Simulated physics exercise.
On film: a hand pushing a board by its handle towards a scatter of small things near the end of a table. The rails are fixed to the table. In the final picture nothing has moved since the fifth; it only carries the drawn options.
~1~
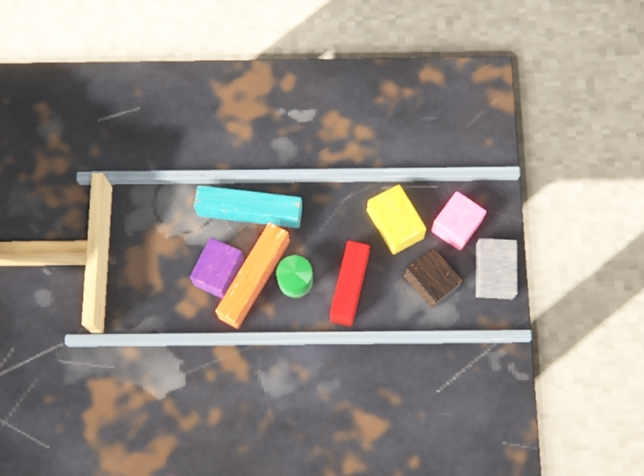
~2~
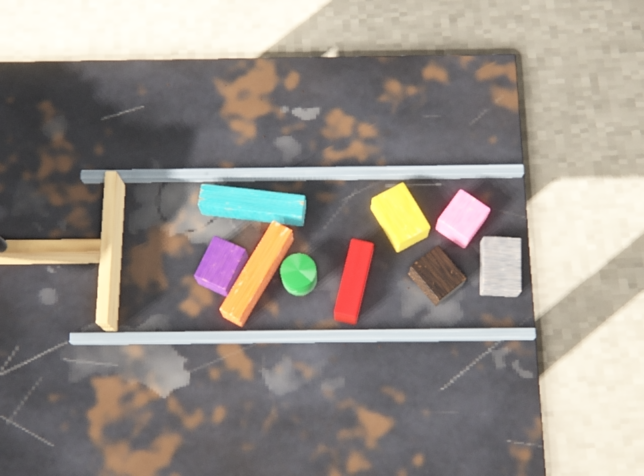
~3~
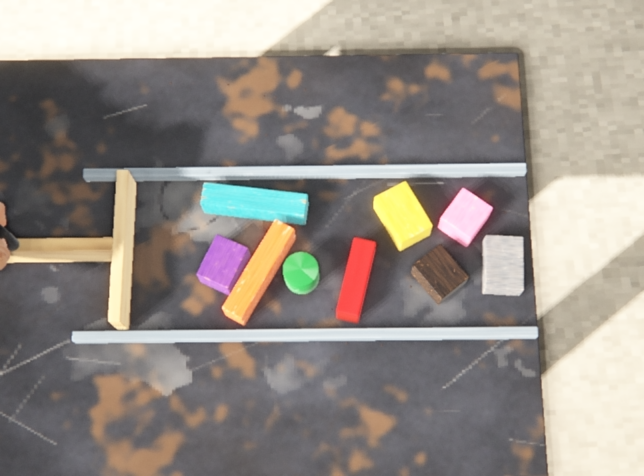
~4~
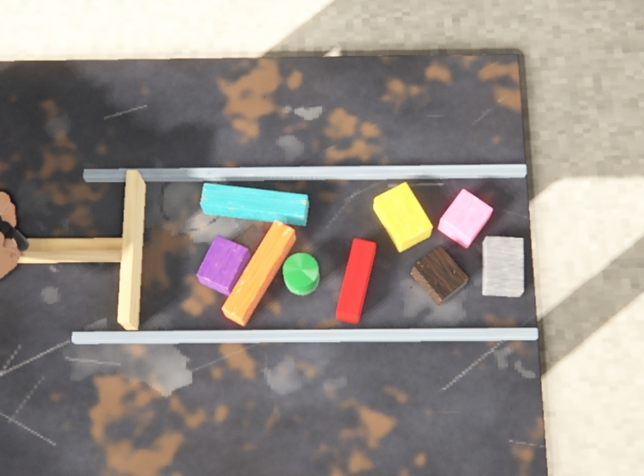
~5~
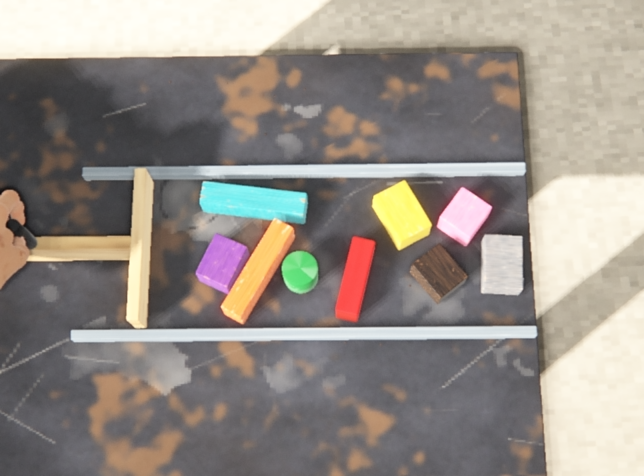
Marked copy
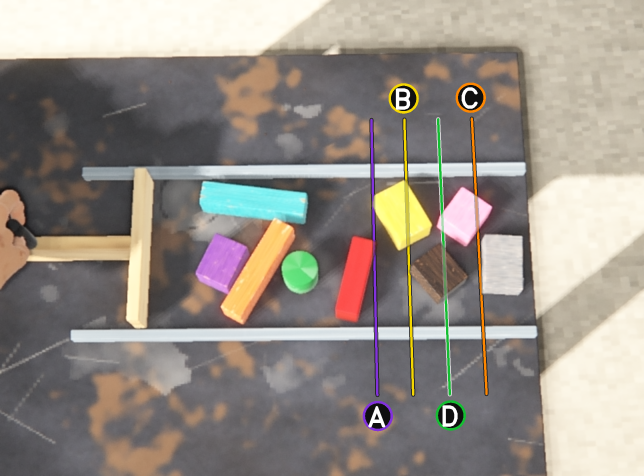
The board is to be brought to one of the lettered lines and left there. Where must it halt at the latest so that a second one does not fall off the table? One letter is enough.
It should halt at A.
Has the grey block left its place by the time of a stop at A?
Yes.
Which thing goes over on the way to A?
The grey block.
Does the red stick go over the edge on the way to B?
No.
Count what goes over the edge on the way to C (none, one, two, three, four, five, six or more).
In all, six or more.
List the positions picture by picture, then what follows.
In the first frame, grey block (497, 269); pink block (458, 221); red stick (350, 284).
In the second frame, board (106, 245); yellow block (401, 218).
In the third frame, board (119, 244); green tin (301, 274).
In the fourth frame, board (128, 244); turquoise bar (256, 204).
In the fifth frame, board (137, 242); grey block (502, 265); pink block (464, 217); red stick (355, 280).
On the marked copy, A at (374, 252); B at (409, 251); C at (479, 251); D at (444, 251).
Following A. Soon after the start, board (220, 241); turquoise bar (283, 200); orange bar (277, 274).
Later, board (306, 240); pink block (469, 220); black block (456, 276).
In the end, board (370, 240); grey block over the edge; pink block (511, 237); one fallen.
As for the rest, B drops three; C drops seven; D drops four.
